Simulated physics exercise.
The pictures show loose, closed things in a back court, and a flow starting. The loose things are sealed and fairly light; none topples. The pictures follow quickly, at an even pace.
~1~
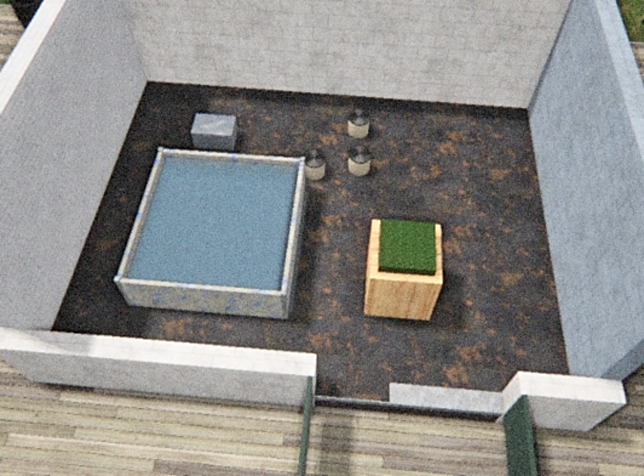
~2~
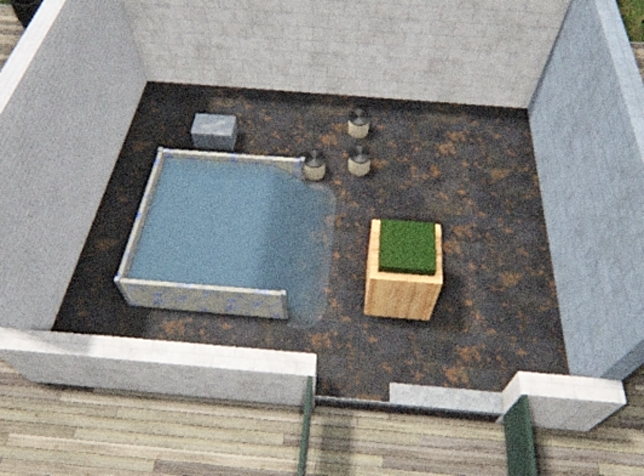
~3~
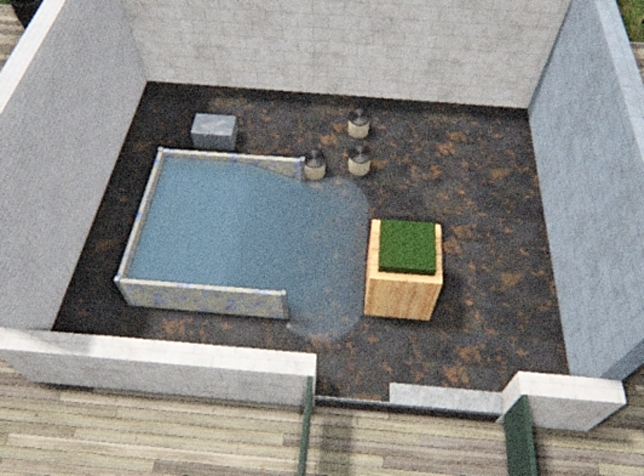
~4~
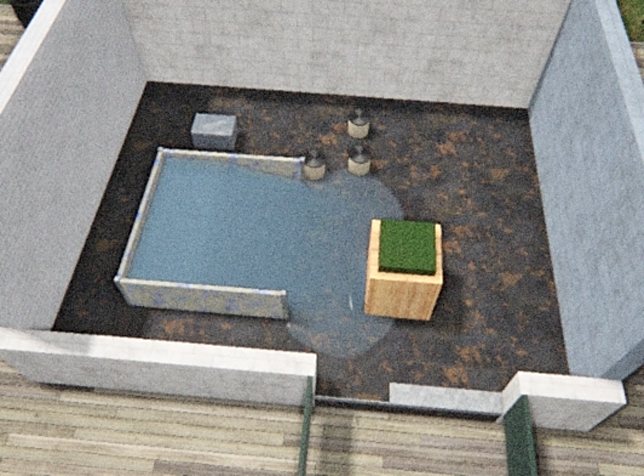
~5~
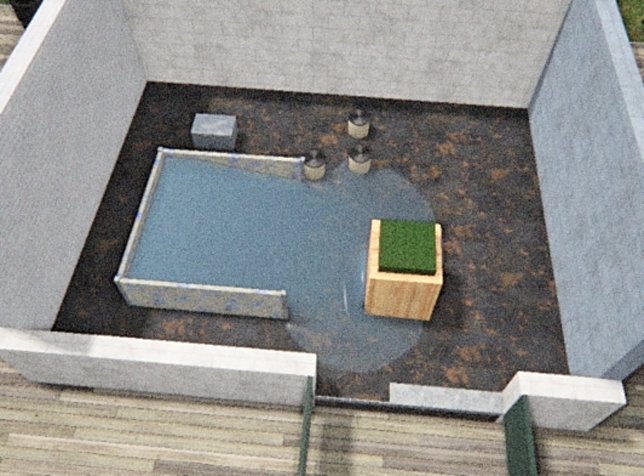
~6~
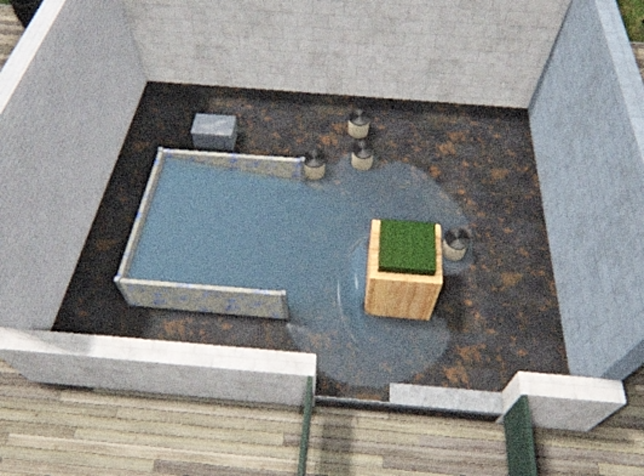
The video shows a walled court where the right side of a water-filled tank disappears and water spreads rightward around a grass-topped wooden block, as a small container emerges from behind it and another near the tank shifts slightly.
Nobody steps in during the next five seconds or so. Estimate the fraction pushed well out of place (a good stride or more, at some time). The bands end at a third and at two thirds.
That comes to one to two thirds.
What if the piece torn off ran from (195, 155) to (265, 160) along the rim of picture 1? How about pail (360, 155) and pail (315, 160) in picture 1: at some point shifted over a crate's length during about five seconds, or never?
In that order: Short of that, not that far.
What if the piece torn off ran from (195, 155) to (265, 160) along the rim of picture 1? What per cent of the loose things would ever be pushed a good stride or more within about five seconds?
About 40 per cent.
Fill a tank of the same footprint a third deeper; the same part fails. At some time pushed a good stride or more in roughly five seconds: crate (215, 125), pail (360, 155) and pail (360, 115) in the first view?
One after the other: Not that far, moved that far, yes.
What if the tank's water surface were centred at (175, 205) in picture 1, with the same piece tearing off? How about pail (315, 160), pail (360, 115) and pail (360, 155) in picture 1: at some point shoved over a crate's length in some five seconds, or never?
In that order: Swept aside, that far or more, yes.
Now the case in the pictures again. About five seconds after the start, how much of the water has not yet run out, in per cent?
Some 78 per cent.
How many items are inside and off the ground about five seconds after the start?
2 of them.
A moment on, 1 of 5 are well off their spots; 0 afloat.
Next, 2 of 5 are well off their spots; 1 afloat.
Later, 2 of 5 are well off their spots; 2 afloat.
In the end, 3 of 5 are well off their spots, and 3 have been at some point; 2 afloat.
